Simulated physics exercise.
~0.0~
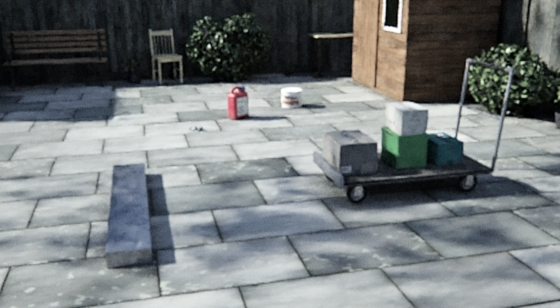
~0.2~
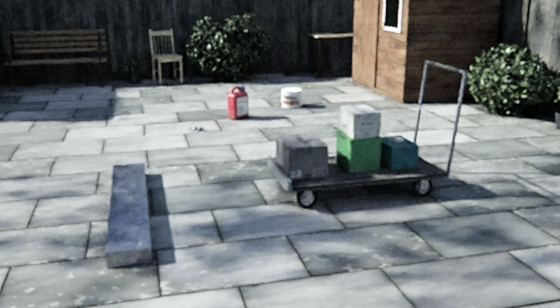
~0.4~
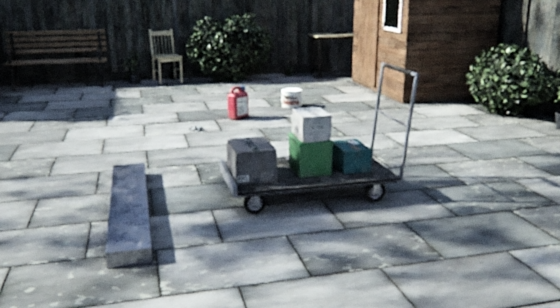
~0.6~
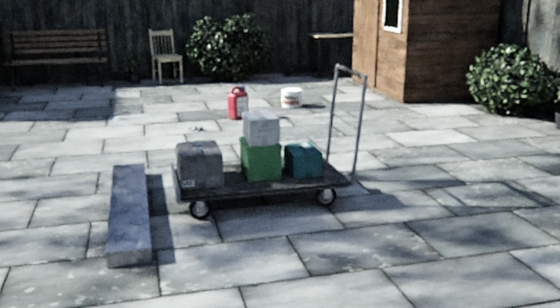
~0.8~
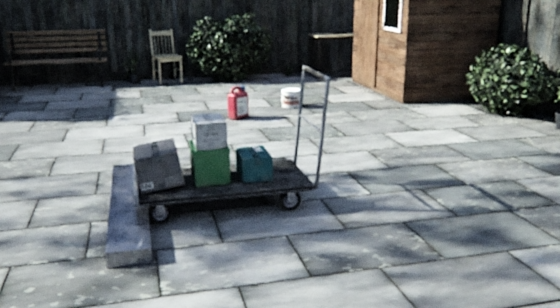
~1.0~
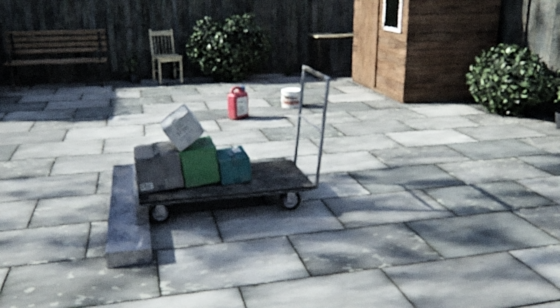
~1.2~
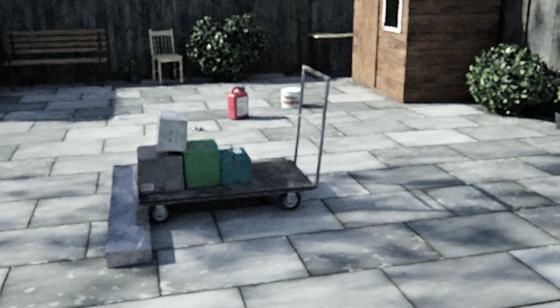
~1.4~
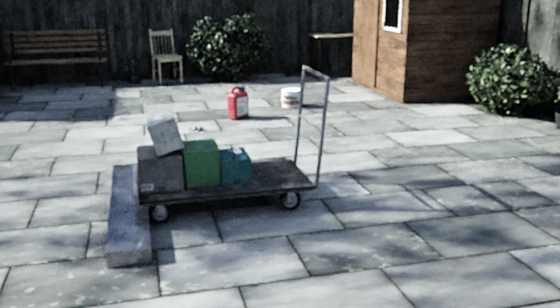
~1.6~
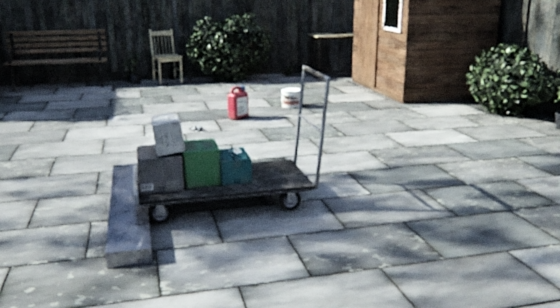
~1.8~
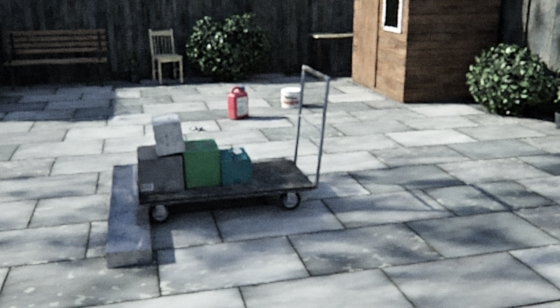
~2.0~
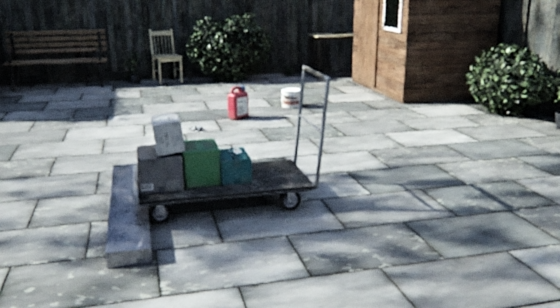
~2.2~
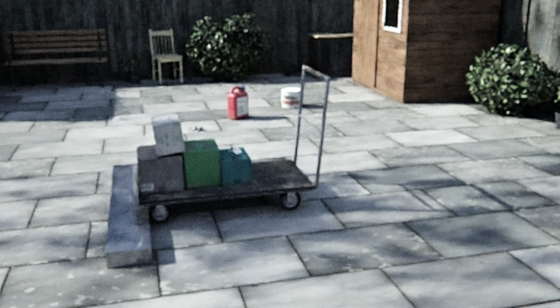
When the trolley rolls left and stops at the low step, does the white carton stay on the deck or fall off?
The white carton stays on. It tumbles left off the green tote and comes to rest leaning on the grey carton and the tote.
